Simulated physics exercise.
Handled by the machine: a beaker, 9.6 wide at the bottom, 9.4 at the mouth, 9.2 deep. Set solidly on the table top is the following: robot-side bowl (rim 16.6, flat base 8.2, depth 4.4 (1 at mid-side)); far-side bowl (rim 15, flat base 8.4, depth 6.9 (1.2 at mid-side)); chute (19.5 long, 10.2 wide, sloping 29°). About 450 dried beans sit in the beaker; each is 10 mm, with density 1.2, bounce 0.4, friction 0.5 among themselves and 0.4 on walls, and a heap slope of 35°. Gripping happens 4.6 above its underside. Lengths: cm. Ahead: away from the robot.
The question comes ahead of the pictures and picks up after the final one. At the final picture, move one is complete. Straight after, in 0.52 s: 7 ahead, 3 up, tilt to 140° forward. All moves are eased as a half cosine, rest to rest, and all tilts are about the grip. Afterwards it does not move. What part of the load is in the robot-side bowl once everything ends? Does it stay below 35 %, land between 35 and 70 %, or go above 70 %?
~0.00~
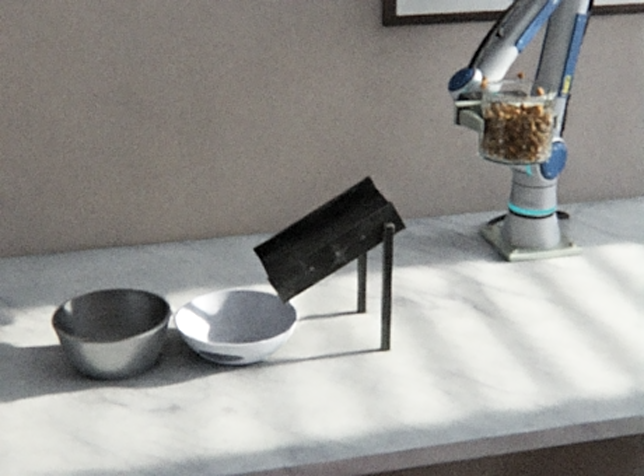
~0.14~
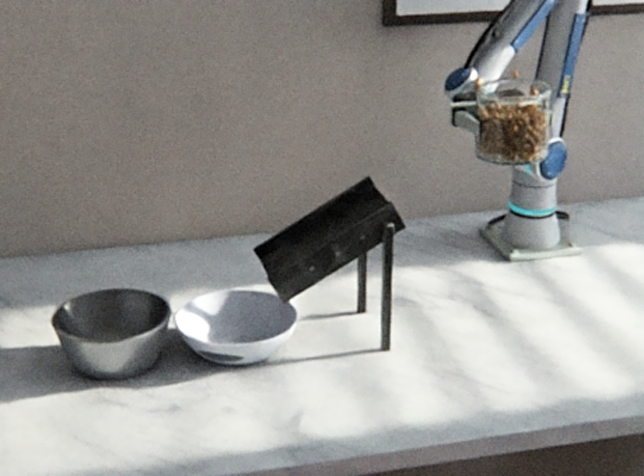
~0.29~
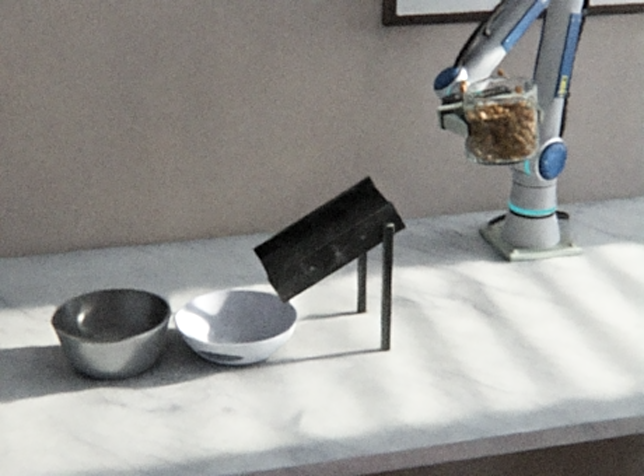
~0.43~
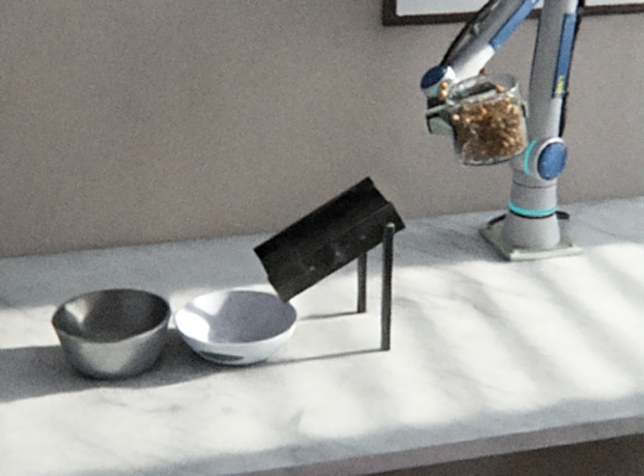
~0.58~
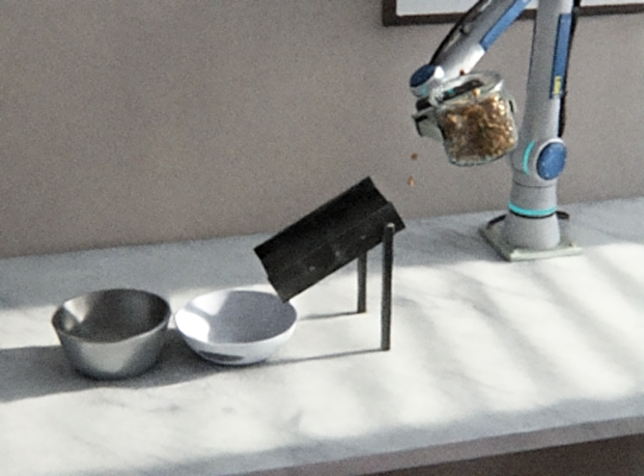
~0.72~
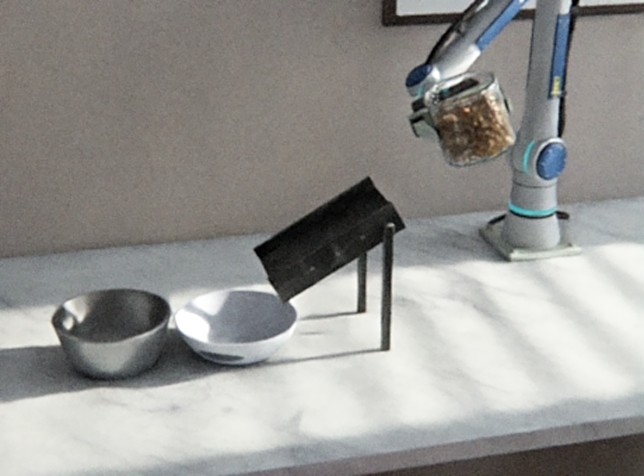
It lands between 35 and 70 %.
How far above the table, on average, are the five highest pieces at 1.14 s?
Estimated height above table: About 36 centimetres.
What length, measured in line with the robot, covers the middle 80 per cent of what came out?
About 36 cm.
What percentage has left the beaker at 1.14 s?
Roughly 5 percent.
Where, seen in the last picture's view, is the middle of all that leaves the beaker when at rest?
About (245, 339).
By 0.93 s, tilted 62° forward, highest piece 36 above the table; 450 in the beaker, 2 on the table or floor.
By 1.14 s, tilted 129° forward, highest piece 37 above the table; 421 in the beaker, 2 on the table or floor, 29 on the chute or in flight.
By 1.44 s, tilted 140° forward, highest piece 22 above the table; 109 on the table or floor, 75 in the robot-side bowl, 268 on the chute or in flight.
By 2.49 s, tilted 140° forward, highest piece 4 above the table; 252 in the robot-side bowl, 200 on the table or floor.
Final count, 252 in the robot-side bowl, 200 on the table or floor. That is 56 % in the robot-side bowl.
